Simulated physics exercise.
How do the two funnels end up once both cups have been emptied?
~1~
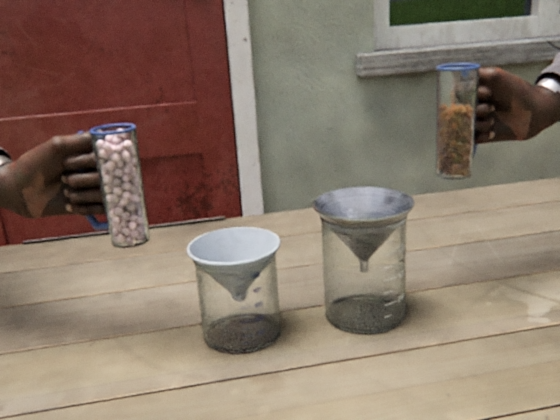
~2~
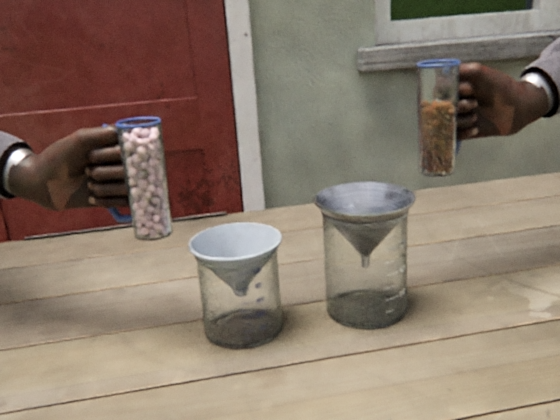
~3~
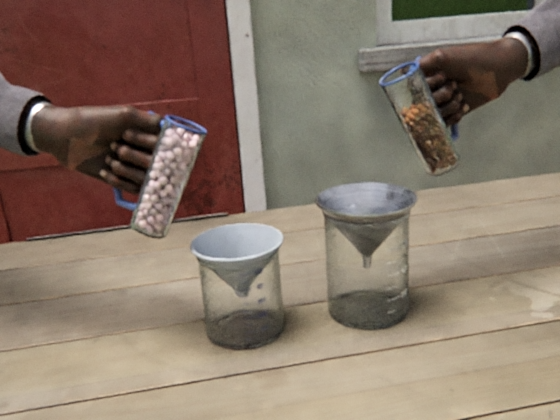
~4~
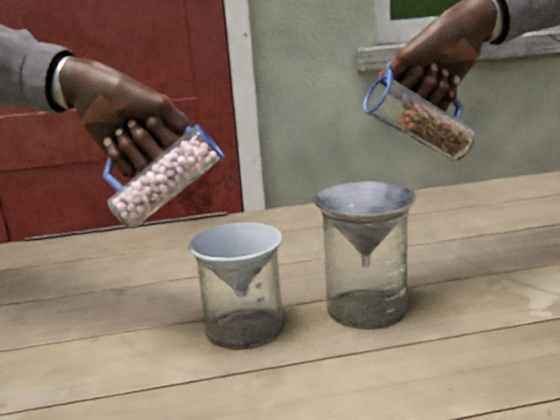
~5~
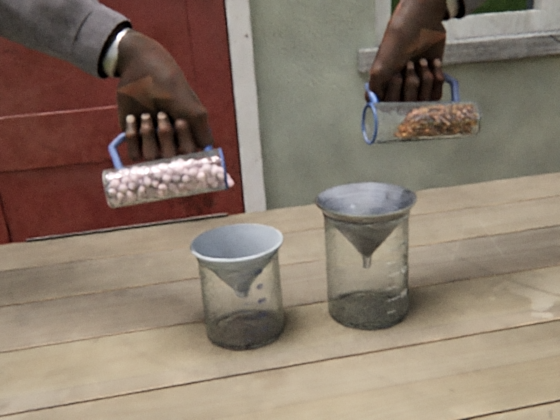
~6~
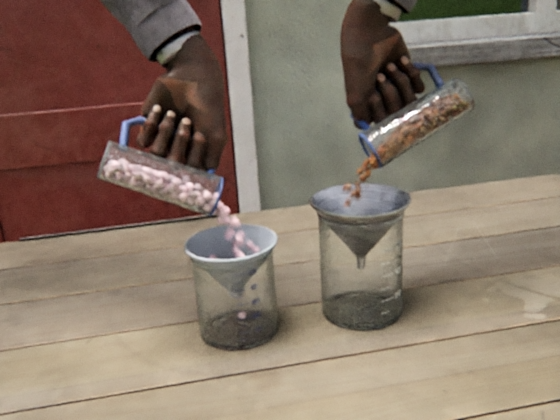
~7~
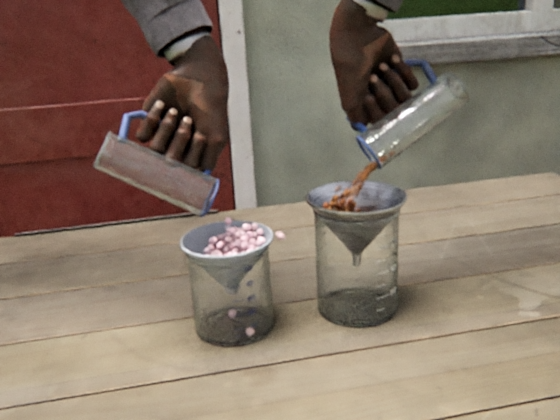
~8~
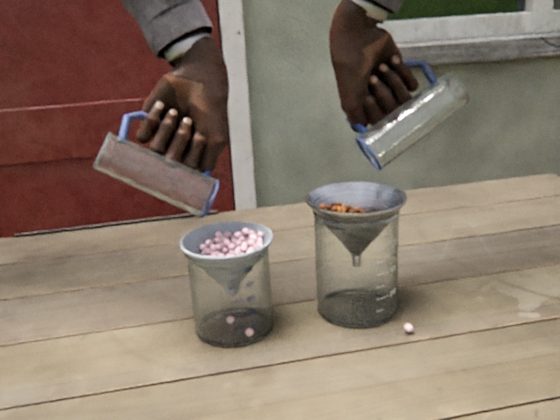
Both funnels end up clogged. The pink pieces are heaped in the left one with only a few in the jar below, and the orange pieces sit in the right one with none getting through.
